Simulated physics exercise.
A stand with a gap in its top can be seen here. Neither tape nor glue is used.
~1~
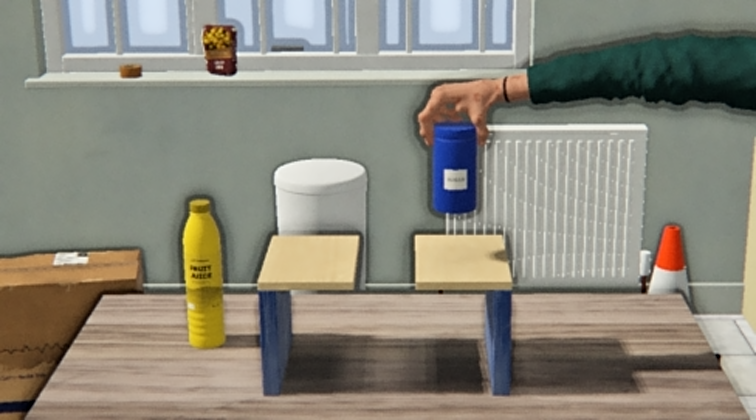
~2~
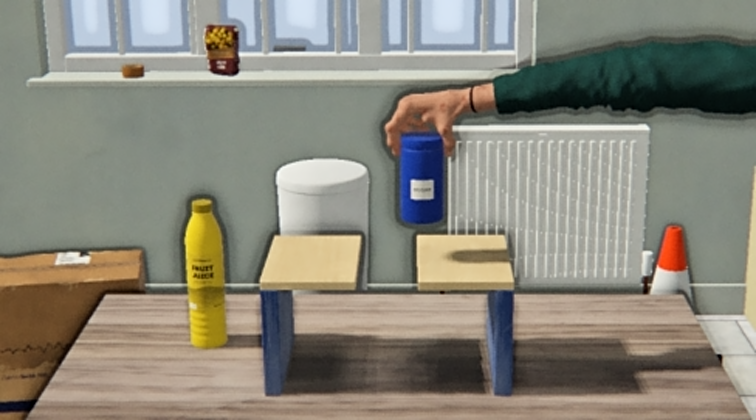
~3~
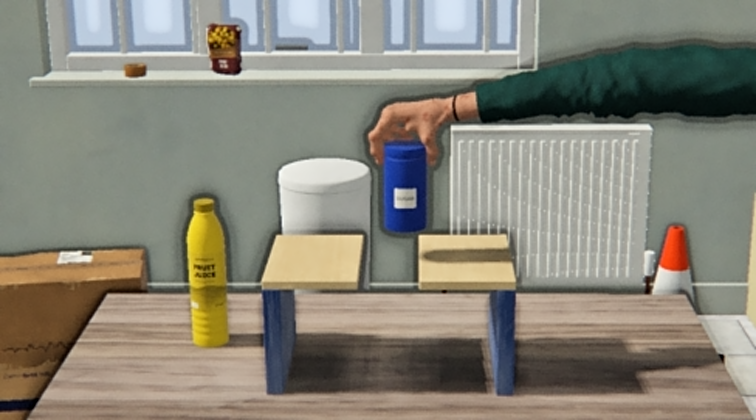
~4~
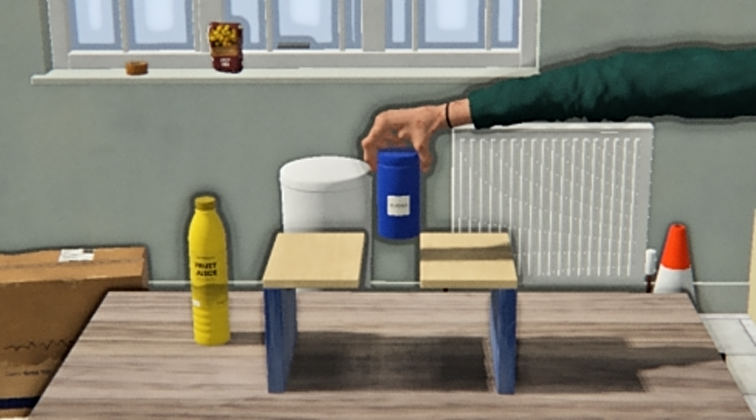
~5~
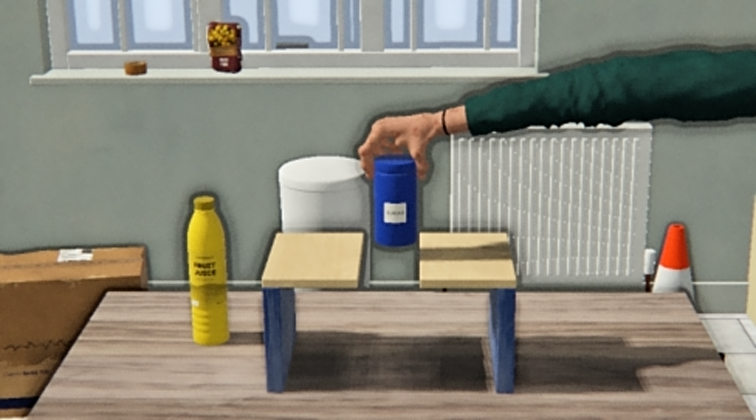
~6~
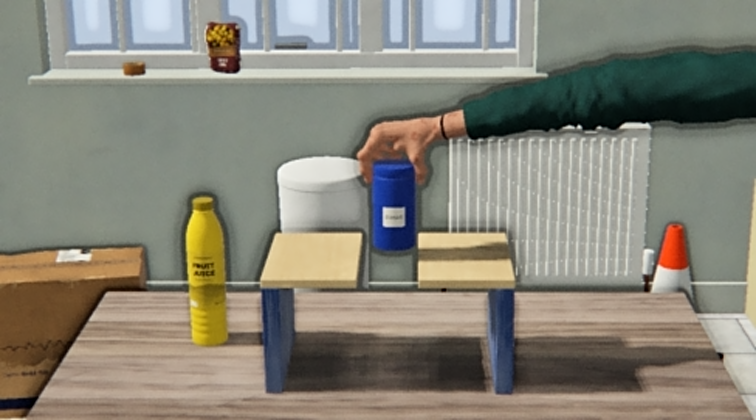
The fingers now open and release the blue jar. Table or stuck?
Seems it makes its way to the table.
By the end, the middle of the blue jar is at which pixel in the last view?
It ends up near (395, 327).
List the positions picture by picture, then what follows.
On its way; blue jar (455, 167); yellow bottle (204, 273), in the first picture.
On its way; blue jar (422, 177); yellow bottle (206, 273), in the second picture.
On its way; blue jar (406, 186); yellow bottle (208, 272), in the third picture.
On its way; blue jar (399, 192); yellow bottle (209, 270), in the fourth picture.
On its way; blue jar (396, 200); yellow bottle (208, 270), in the fifth picture.
Held still over the gap; blue jar (394, 204); yellow bottle (207, 271), in the sixth picture.
Then, 0.20 s on from there, blue jar shifted about its own width near (395, 231).
Then, 0.30 s on from there, blue jar shifted well along near (395, 310).
Then, 0.50 s on from there, blue jar shifted well along near (395, 326).
In the end, moved from the start, blue jar; yellow bottle unmoved. At the end, from the last picture's camera, blue jar near (395, 328). The jar drops through.
